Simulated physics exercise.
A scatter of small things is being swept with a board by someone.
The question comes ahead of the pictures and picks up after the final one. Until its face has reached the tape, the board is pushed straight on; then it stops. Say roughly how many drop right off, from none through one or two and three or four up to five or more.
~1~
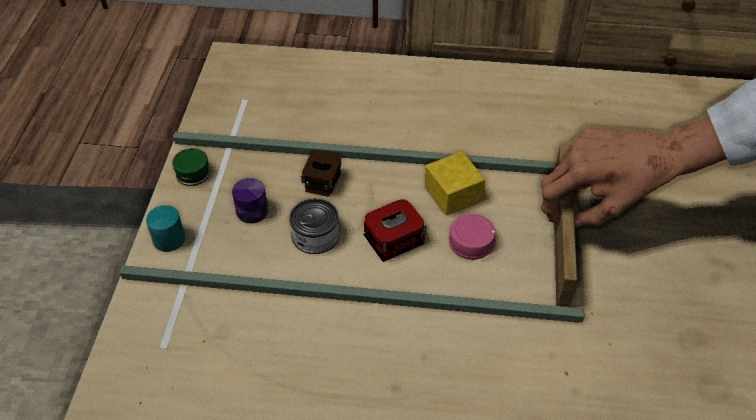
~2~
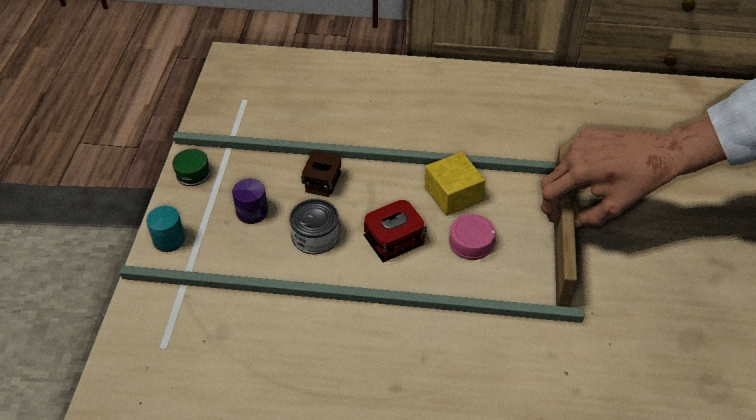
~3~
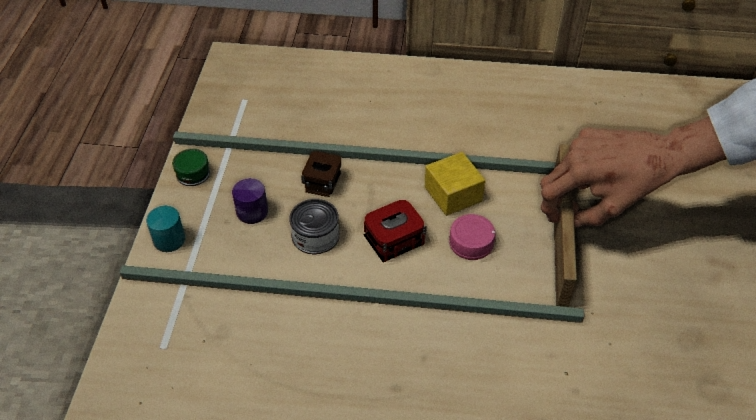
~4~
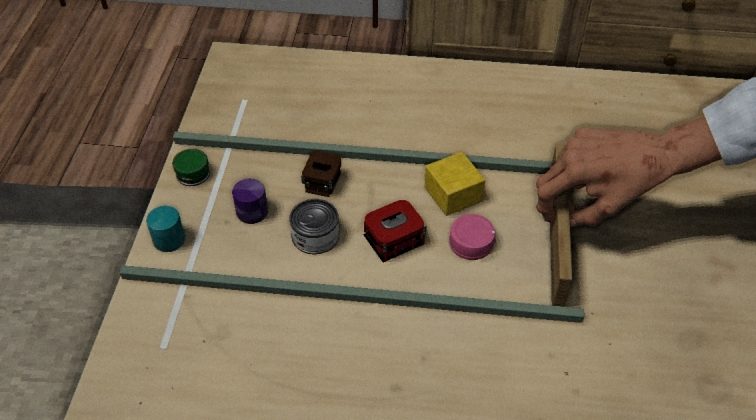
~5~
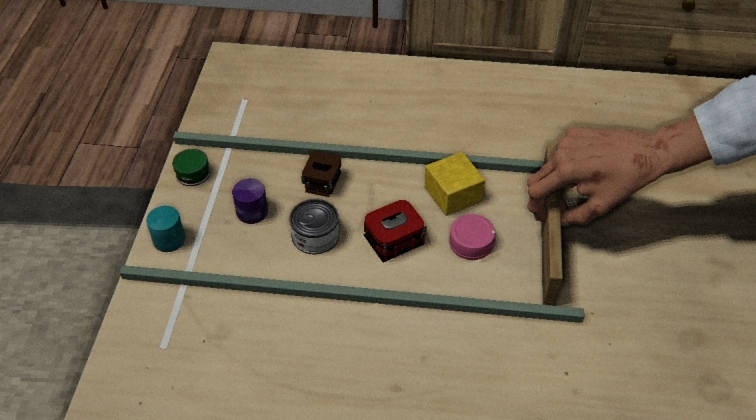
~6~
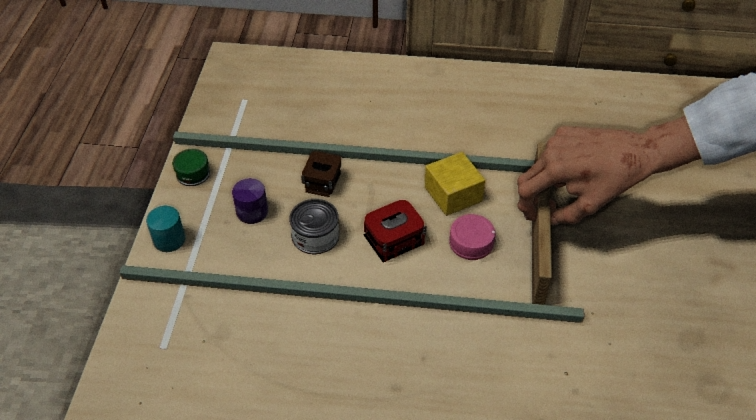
Off the edge: Three to four.
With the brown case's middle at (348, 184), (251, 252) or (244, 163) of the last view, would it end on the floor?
Well, the brown case keeps its place; it keeps its place; it keeps its place.
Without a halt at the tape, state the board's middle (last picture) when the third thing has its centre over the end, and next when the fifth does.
I'd put the first at about (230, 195) and the next at about (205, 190).
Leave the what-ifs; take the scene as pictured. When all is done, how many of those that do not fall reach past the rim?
1.
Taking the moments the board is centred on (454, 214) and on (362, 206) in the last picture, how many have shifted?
One spot: 3. Other spot: 6.
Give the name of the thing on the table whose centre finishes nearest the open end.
Result - the brown case.
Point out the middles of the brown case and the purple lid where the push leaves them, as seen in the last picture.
You'll find the first one at (163, 163) and the second at (179, 186).
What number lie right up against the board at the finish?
Contact count: 2.
Early on, none off yet; turquoise lid at rest near (166, 229); green pot at rest near (191, 167); purple lid at rest near (250, 201).
Finally, the number that fall off is three or four; lost, red case, white tin, green pot and turquoise lid.
